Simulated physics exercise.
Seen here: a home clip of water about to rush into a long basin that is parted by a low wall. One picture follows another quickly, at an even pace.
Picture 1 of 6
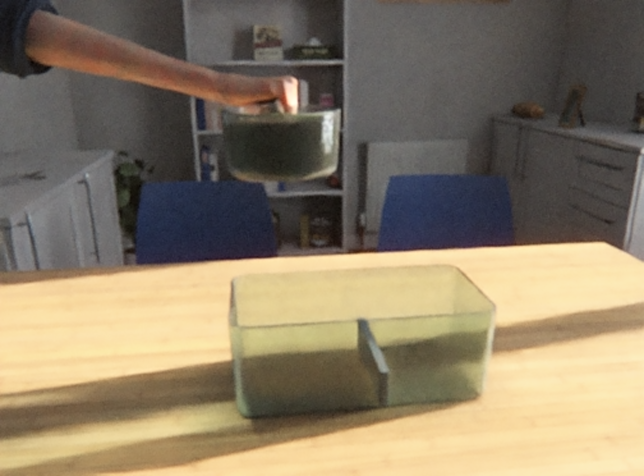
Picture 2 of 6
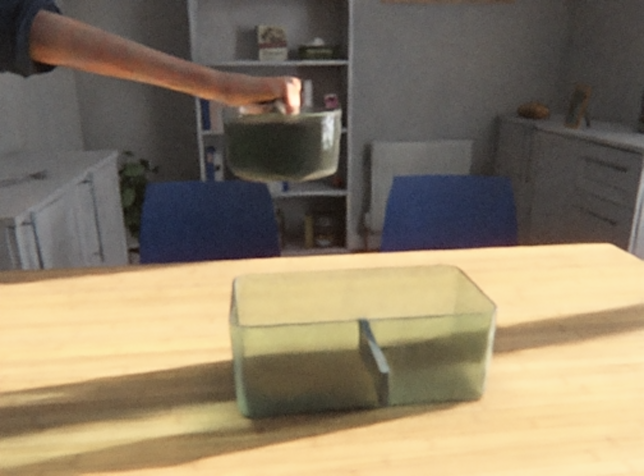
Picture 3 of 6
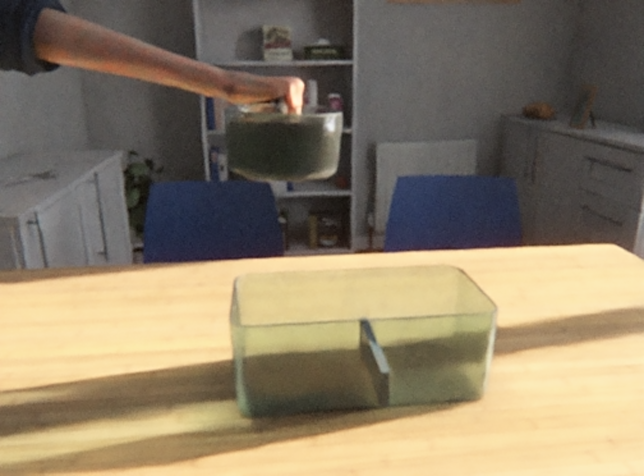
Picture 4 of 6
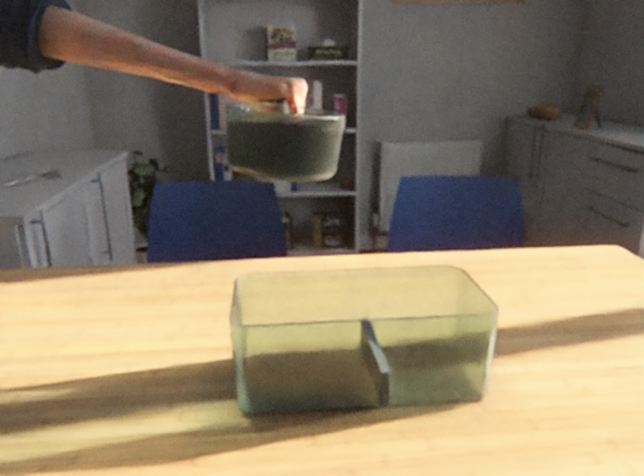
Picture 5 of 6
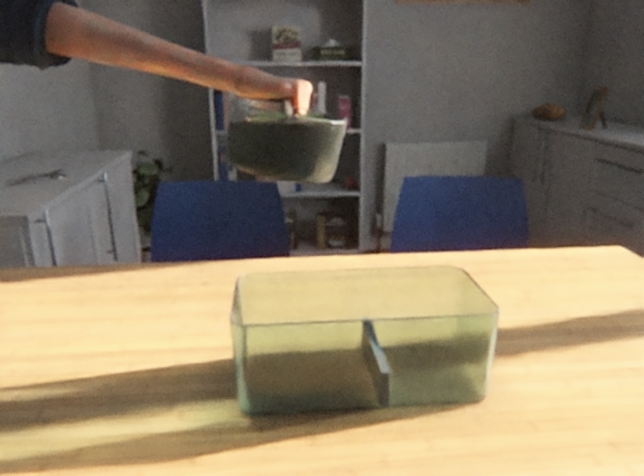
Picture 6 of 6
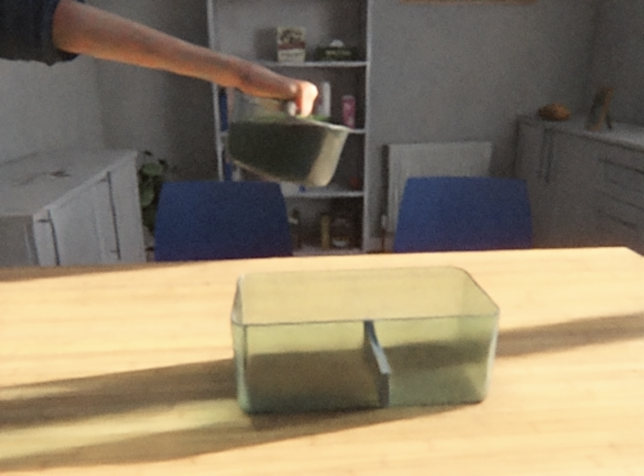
The footage shows a hand holding a clear container of dark liquid above a long, see-through basin with a low dividing wall on a wooden table, then gradually tilting the container down to the right while the basin stays still.
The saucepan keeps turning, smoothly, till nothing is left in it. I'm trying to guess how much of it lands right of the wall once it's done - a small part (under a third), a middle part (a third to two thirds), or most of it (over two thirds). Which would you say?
I'd say most of it, over two thirds.
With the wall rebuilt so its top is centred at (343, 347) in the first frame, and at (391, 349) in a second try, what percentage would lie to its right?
The first placement leaves close to 95 per cent, the second close to 60 per cent.
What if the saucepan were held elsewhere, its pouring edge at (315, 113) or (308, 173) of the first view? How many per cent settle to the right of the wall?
Roughly 60 % the first time and roughly 35 % the second.
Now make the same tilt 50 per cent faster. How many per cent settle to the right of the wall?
It comes to some 70 per cent.
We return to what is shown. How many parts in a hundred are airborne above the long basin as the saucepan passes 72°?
Something like 40 per cent of it.
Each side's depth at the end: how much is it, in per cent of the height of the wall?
The left side sits at 10 per cent and the right side at 60.
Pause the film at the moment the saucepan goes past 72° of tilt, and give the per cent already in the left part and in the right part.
Left: Some 0 %. Right: Some 15 %.
A moment on, the saucepan is tipped part way and 43 per cent is still to pour, 2 is left of the wall and 14 right of it.
Next, the saucepan is tipped right over and 6 per cent is still to pour, 9 is left of the wall and 73 right of it.
Then the saucepan is tipped right over and 0 per cent is still to pour, 22 is left of the wall and 76 right of it.
Later the saucepan is tipped right over and 0 per cent is still to pour, 23 is left of the wall and 76 right of it.
Finally, 23 per cent lies left of the wall, 76 right of it and 2 outside.
